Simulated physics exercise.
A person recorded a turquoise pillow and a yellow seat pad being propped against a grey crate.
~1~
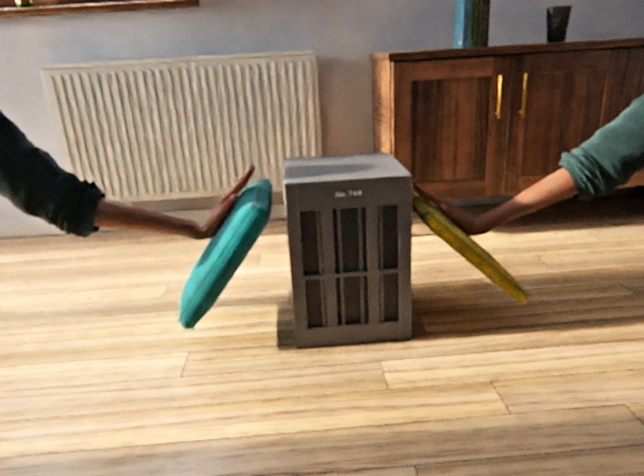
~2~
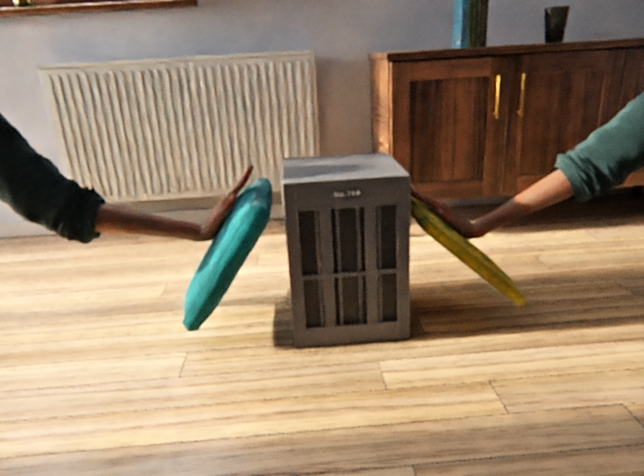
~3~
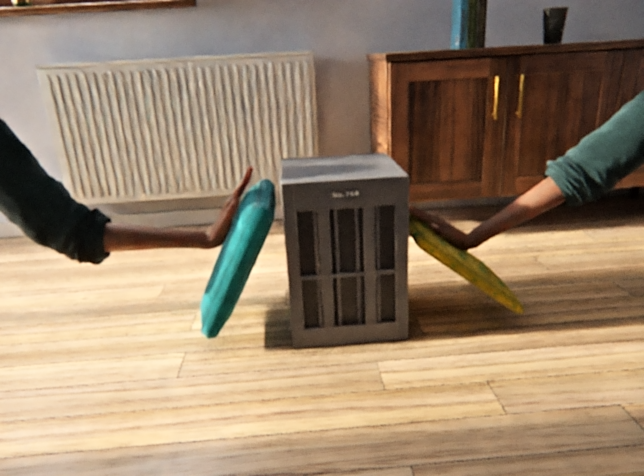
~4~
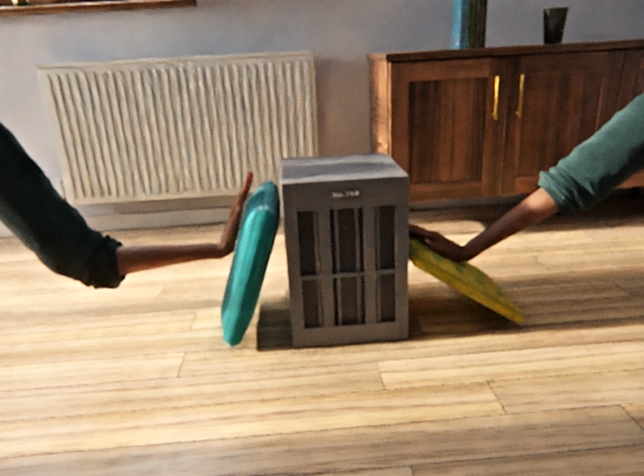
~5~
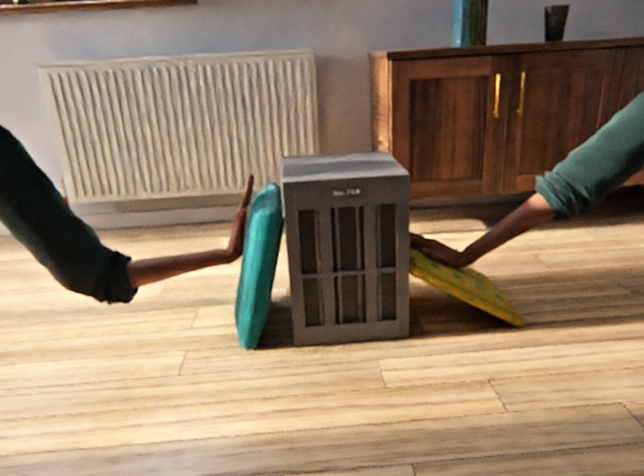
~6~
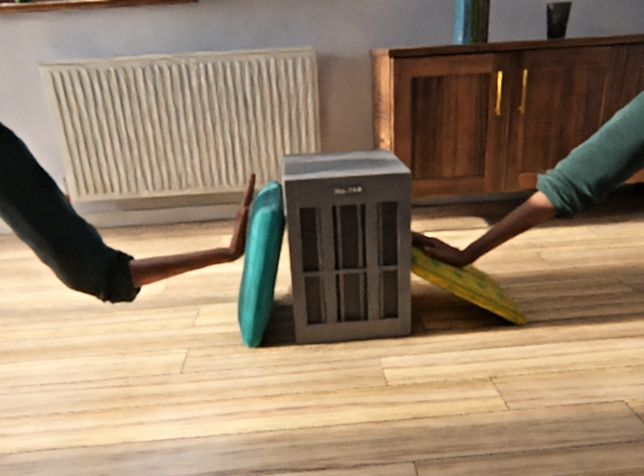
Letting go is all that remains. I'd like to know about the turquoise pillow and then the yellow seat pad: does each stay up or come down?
I'd say the turquoise pillow stays up, the yellow seat pad comes down.
Then, 0.18 s past the final frame, pillow still up near (264, 260); seat pad slipping down near (458, 283).
Then, 0.34 s past the final frame, pillow still up near (264, 260); seat pad flat on the floor near (462, 293).
When it is over, pillow still up near (264, 261); seat pad flat on the floor near (462, 297). The turquoise pillow remains propped up and the yellow seat pad slips and lies down.
